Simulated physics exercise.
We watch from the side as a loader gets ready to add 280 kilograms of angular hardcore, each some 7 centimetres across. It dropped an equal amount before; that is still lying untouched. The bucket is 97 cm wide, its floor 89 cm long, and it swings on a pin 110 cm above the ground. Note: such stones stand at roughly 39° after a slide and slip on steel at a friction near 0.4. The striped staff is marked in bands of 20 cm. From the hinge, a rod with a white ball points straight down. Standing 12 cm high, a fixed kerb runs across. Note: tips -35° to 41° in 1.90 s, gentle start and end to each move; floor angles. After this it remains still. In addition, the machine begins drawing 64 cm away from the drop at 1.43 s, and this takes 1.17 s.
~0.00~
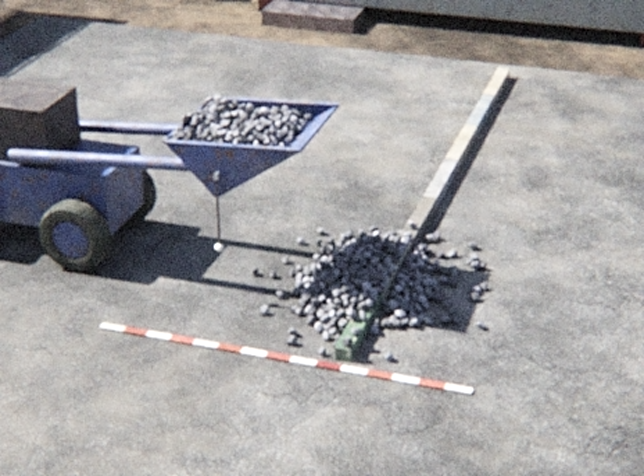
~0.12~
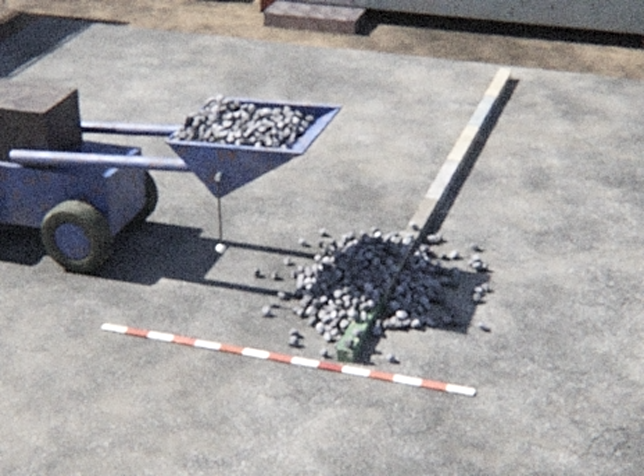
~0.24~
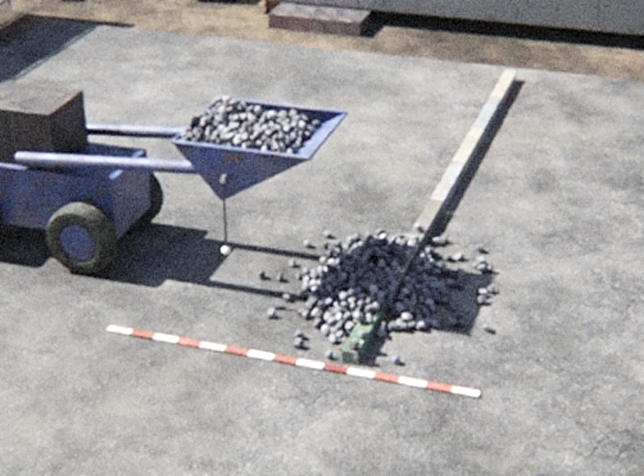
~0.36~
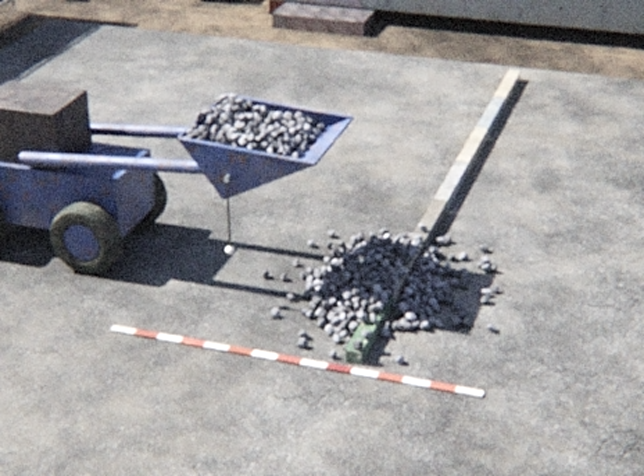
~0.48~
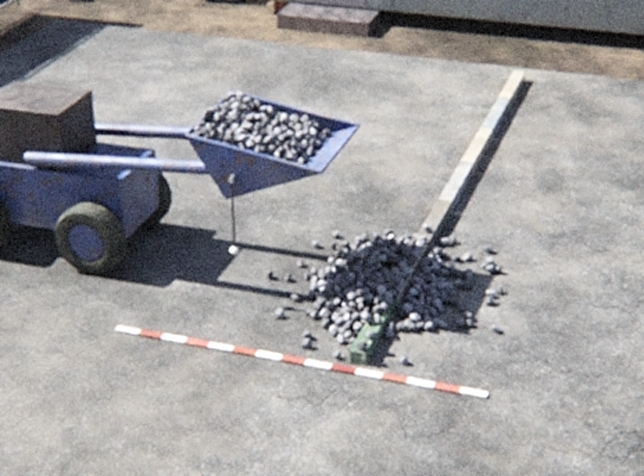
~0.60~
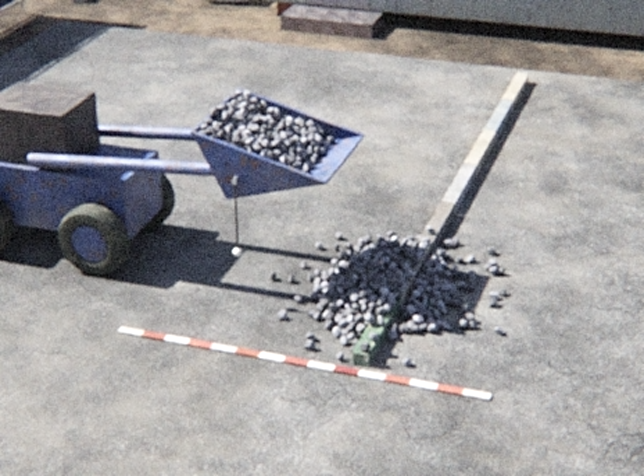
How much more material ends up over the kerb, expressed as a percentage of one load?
About 0 per cent of a load more.
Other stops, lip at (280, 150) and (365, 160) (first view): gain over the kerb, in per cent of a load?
The first would add around 0 per cent, the second around 35 per cent.
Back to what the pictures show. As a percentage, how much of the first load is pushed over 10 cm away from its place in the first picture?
Roughly 0 percent.
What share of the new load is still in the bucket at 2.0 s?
Estimate: 15 % remaining inside, roughly.
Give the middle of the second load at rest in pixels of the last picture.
(314, 271).
After 1.4 s the floor is at 29°; in per cent of one load, 100 in the bucket, 83 on this side of the kerb, 18 over the kerb; the foremost stones are at (491, 300).
After 2.0 s the floor is at 41°; in per cent of one load, 14 in the bucket, 169 on this side of the kerb, 18 over the kerb; the foremost stones are at (491, 300).
After 3.0 s the floor is at 41°; in per cent of one load, 0 in the bucket, 183 on this side of the kerb, 18 over the kerb; the foremost stones are at (491, 300).
After 5.6 s the floor is at 41°; in per cent of one load, 0 in the bucket, 183 on this side of the kerb, 18 over the kerb; the foremost stones are at (491, 300). Net gain over the kerb, 0.
